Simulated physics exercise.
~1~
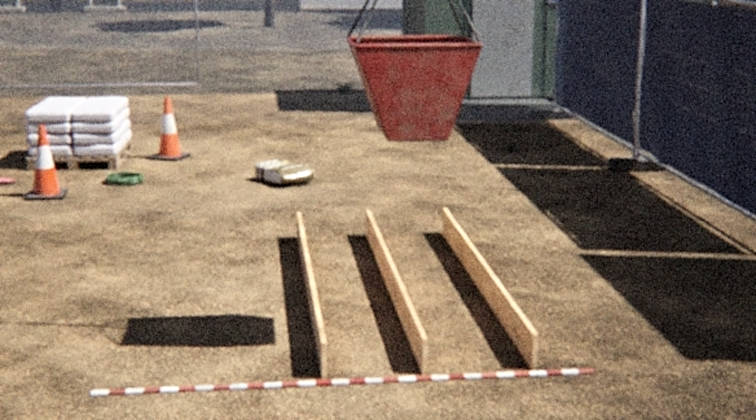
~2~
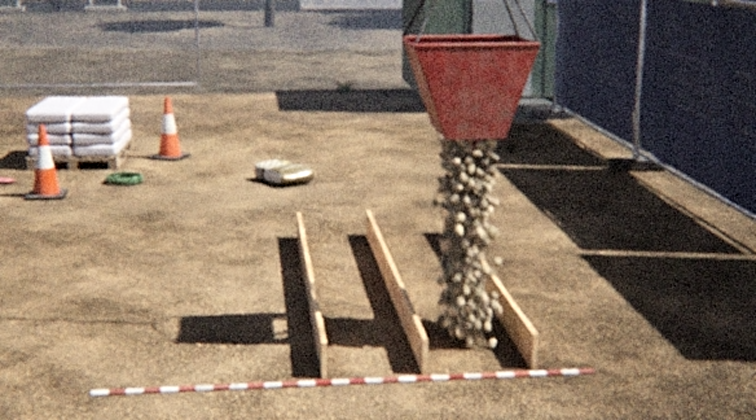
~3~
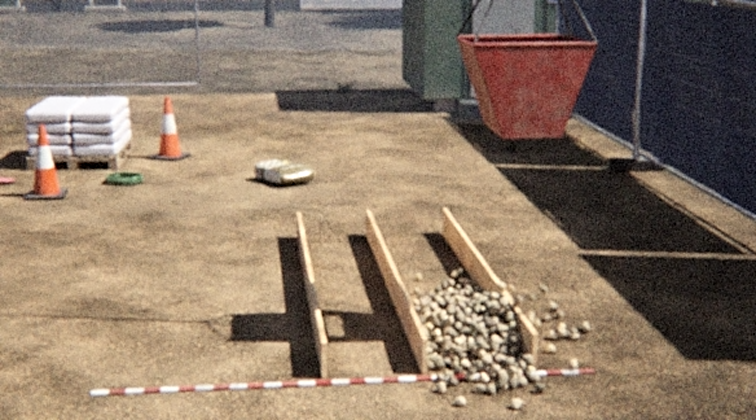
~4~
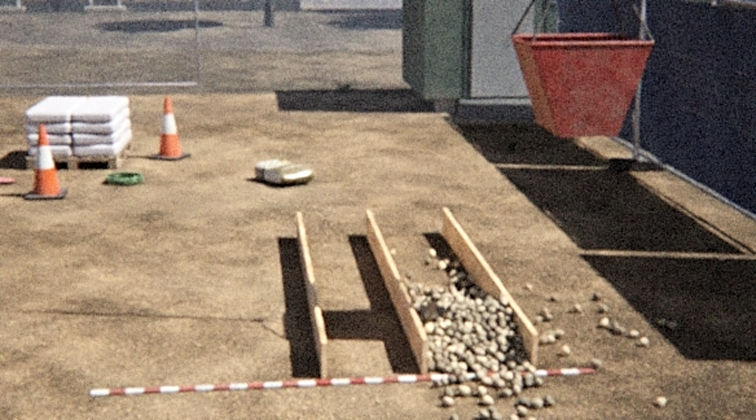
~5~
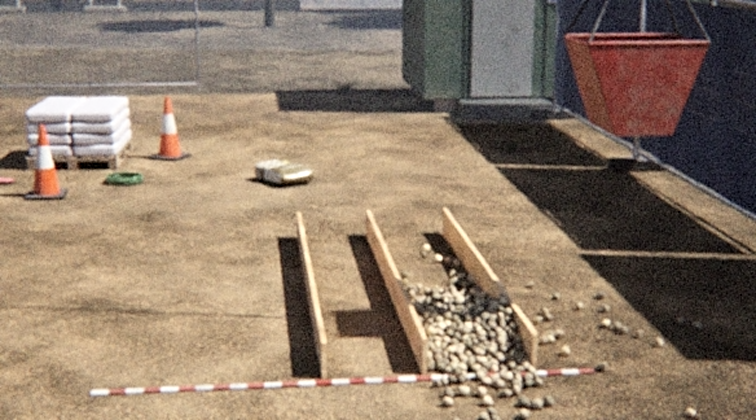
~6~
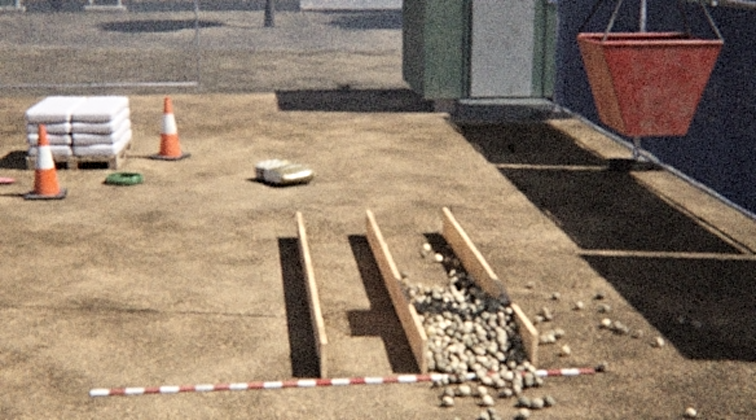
A red skip hangs from lines above a sunlit yard of brown dirt, seen from slightly above. Three wooden planks stand on edge in the middle behind a red and white staff, with white sacks and two orange cones at left, a green container behind and a dark blue fence at right. The skip moves right and drops a thick stream of pale stones between the middle and right planks. They pile up in the right bay, some spilling past the staff and a few scattering right. The emptied skip drifts on toward the fence, leaving the left bay bare.
